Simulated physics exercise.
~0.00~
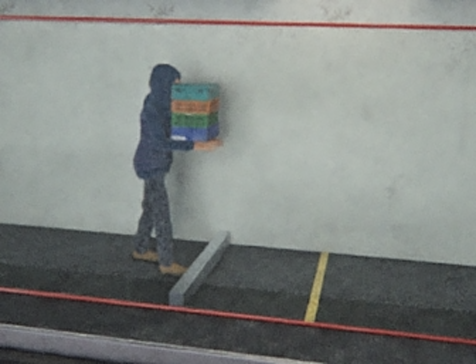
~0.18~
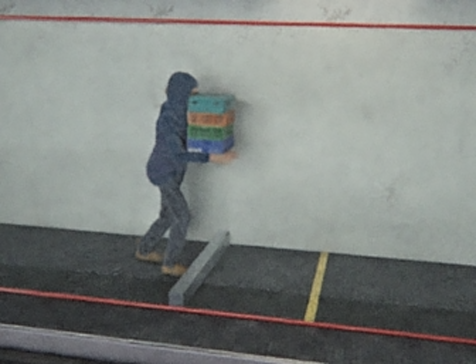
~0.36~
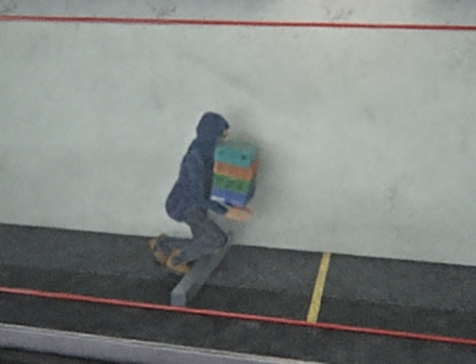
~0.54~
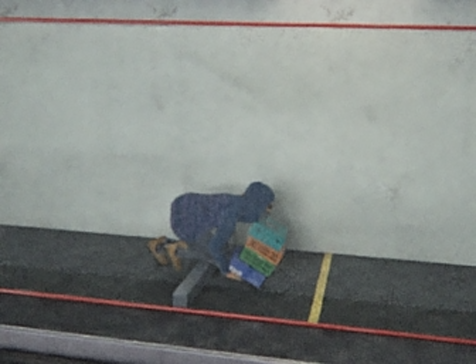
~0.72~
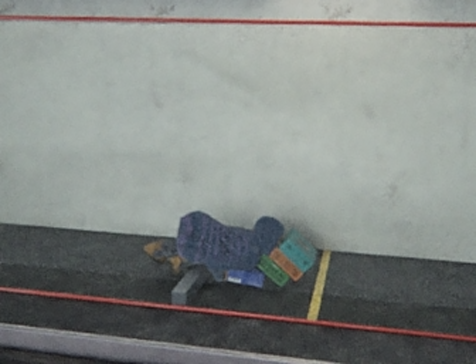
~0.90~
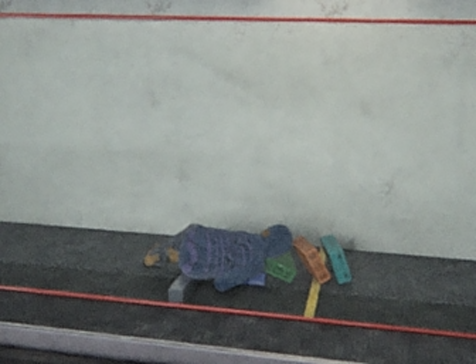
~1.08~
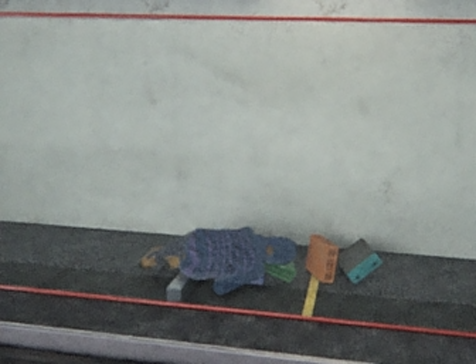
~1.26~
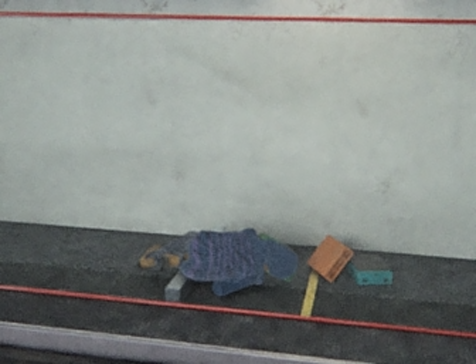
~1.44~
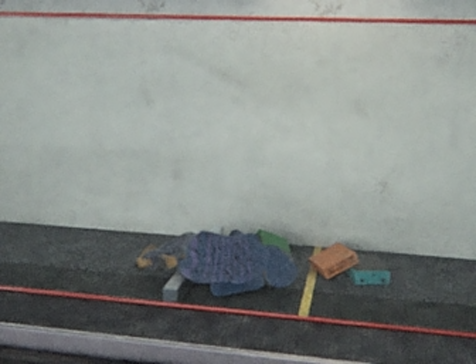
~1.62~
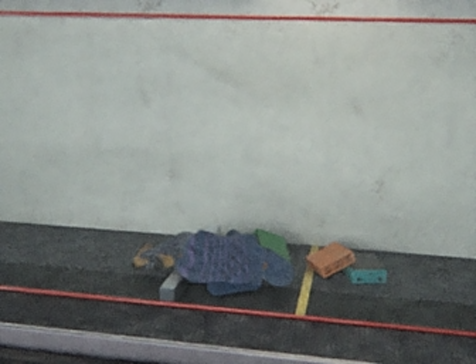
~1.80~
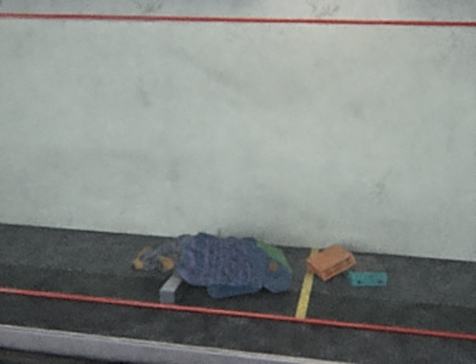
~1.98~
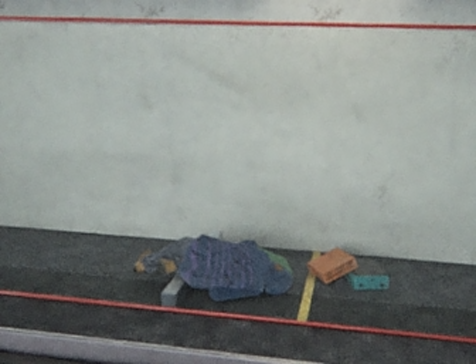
Hooded person carrying stacked crates pitching forward over a low bar, ending face down before yellow line, two crates crossing it.
